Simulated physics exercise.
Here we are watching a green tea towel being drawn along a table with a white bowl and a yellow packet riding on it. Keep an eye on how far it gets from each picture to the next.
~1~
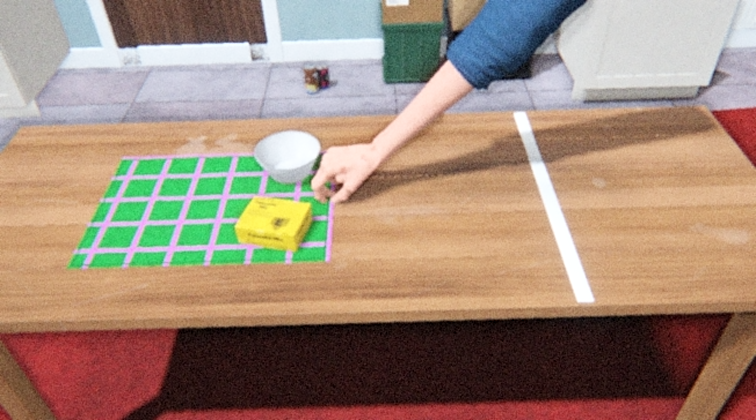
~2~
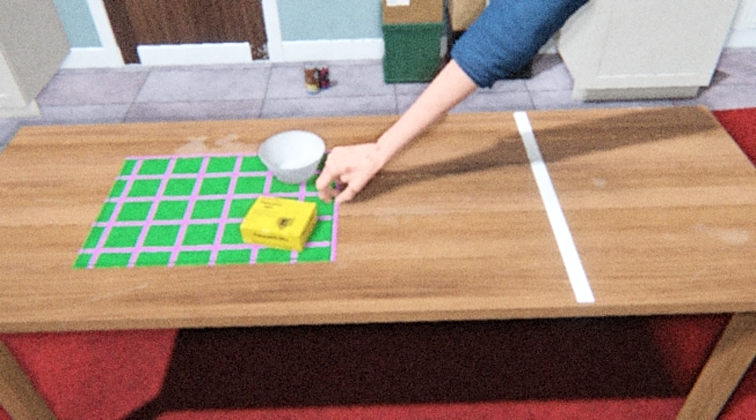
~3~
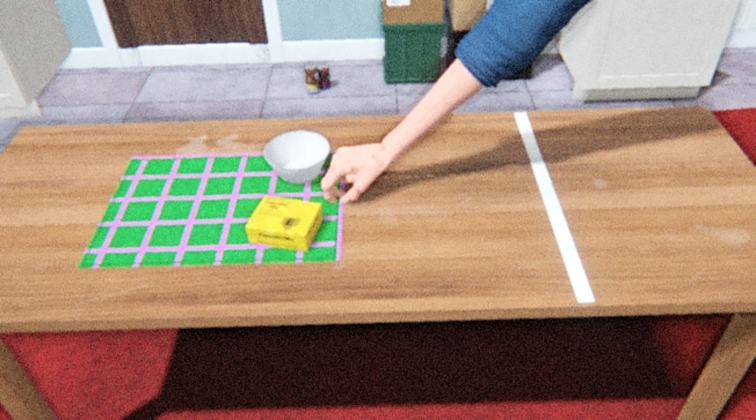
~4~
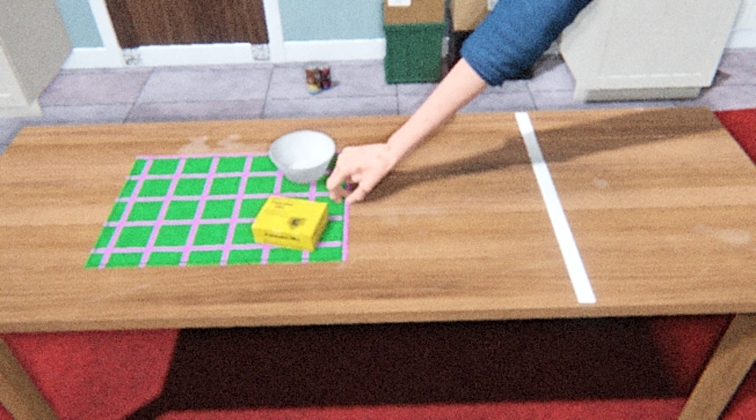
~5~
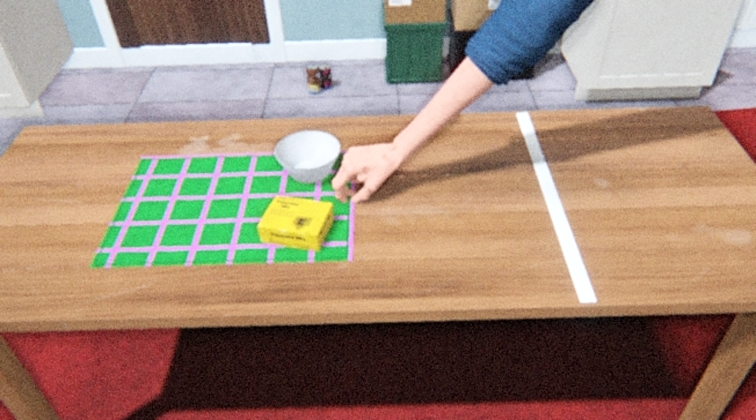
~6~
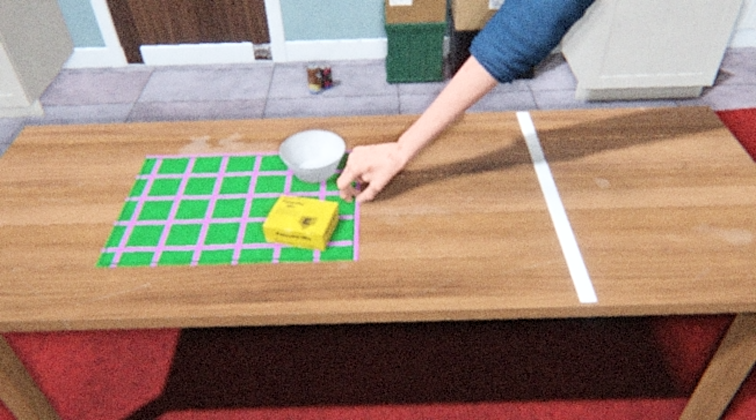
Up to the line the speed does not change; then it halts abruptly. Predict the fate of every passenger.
Prediction: The white bowl keeps riding; the yellow packet keeps riding.
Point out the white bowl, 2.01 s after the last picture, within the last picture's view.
At that time it sits close to pixel (490, 155).
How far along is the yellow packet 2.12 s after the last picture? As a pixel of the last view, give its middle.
You'd spot it somewhere around (506, 216).
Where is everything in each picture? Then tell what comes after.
Tea towel end (329, 261); white bowl (287, 150); yellow packet (273, 215); tape (579, 280), in the first frame.
Tea towel end (335, 261), far hem (72, 269); yellow packet (279, 215), in the second frame.
Tea towel end (340, 261); white bowl (297, 149), in the third frame.
Tea towel end (346, 261), far hem (83, 268); yellow packet (290, 215), in the fourth frame.
Tea towel end (352, 261); white bowl (307, 149), in the fifth frame.
Tea towel end (357, 260), far hem (95, 268); white bowl (312, 149); yellow packet (301, 214); tape (582, 281), in the sixth frame.
Then, 2.01 s later than the last view, hem at the tape; white bowl on the cloth near (490, 155); yellow packet on the cloth near (499, 217).
Then, 2.12 s later than the last view, hem at the tape; white bowl on the cloth near (497, 155); yellow packet on the cloth near (506, 216).
Finally, hem at the tape; white bowl on the cloth near (497, 155); yellow packet on the cloth near (506, 216). The white bowl remains aboard and the yellow packet keeps its seat.
